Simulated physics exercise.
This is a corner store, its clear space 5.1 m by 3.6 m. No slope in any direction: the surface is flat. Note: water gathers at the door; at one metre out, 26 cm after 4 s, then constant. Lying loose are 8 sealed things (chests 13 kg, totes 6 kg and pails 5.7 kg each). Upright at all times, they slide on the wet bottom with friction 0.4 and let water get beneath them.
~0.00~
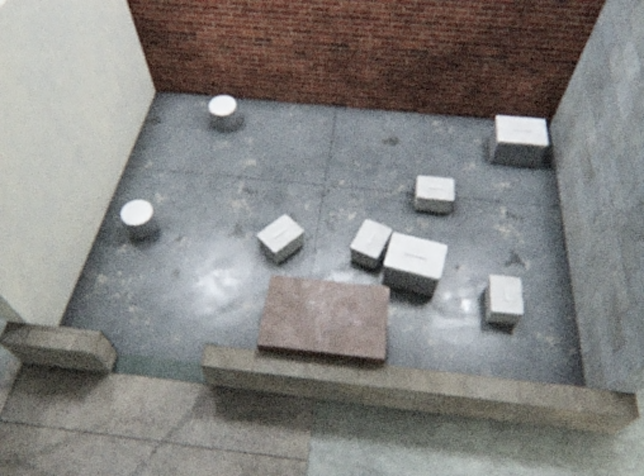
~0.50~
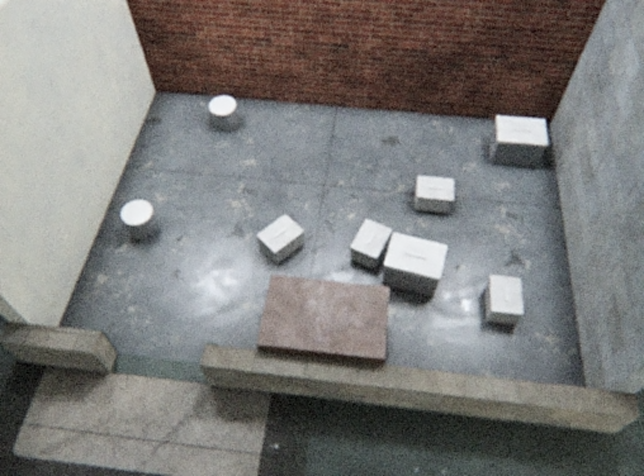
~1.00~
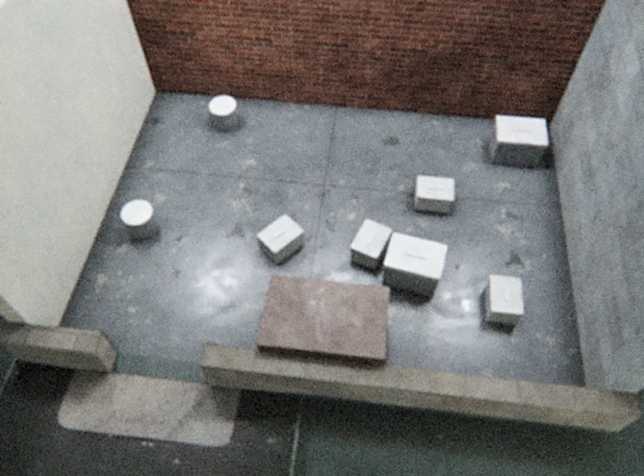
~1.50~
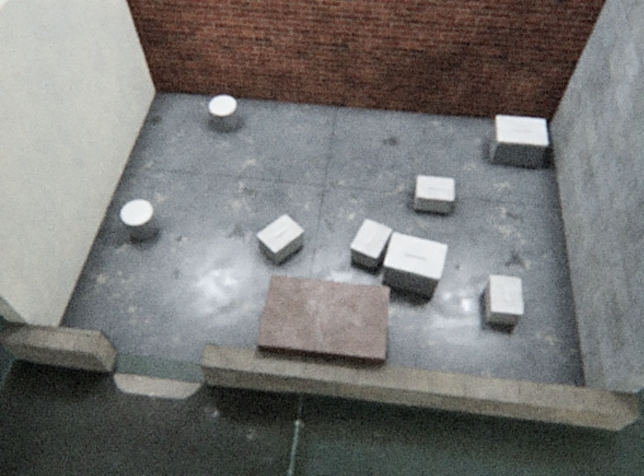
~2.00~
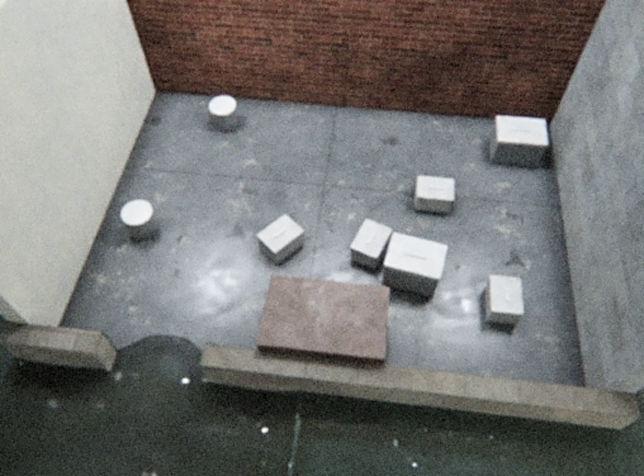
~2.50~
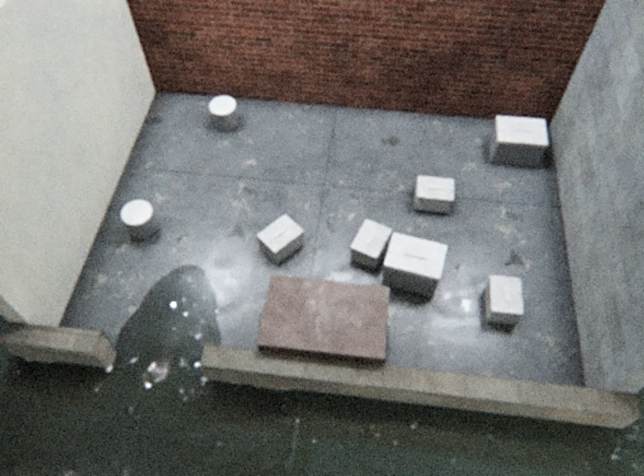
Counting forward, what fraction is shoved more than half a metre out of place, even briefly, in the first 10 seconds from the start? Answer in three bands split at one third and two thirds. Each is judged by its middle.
One third to two thirds.
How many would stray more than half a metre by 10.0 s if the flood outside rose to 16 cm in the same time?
Then 2 of them.
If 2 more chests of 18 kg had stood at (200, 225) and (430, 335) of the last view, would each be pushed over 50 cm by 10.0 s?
Above the limit, then inside the limit.
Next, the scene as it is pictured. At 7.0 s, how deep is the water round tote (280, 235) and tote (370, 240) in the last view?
First roughly 3 cm, second roughly 2 cm.
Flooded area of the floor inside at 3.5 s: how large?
Roughly 4.0 m2 of it is wet.
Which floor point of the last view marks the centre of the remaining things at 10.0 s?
They average out to somewhere around (448, 226).
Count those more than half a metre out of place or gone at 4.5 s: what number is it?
The number by then is 0.
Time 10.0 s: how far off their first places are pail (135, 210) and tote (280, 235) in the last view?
In turn: 200 cm, 300 cm.
After 3.5 s 0 of 8 are over 50 cm from their spots; 0 afloat.
After 4.5 s 0 of 8 are over 50 cm from their spots; 0 afloat.
After 7.0 s 3 of 8 are over 50 cm from their spots; 2 afloat.
After 10.0 s 5 of 8 are over 50 cm from their spots, and 5 have been at some point; 4 afloat.
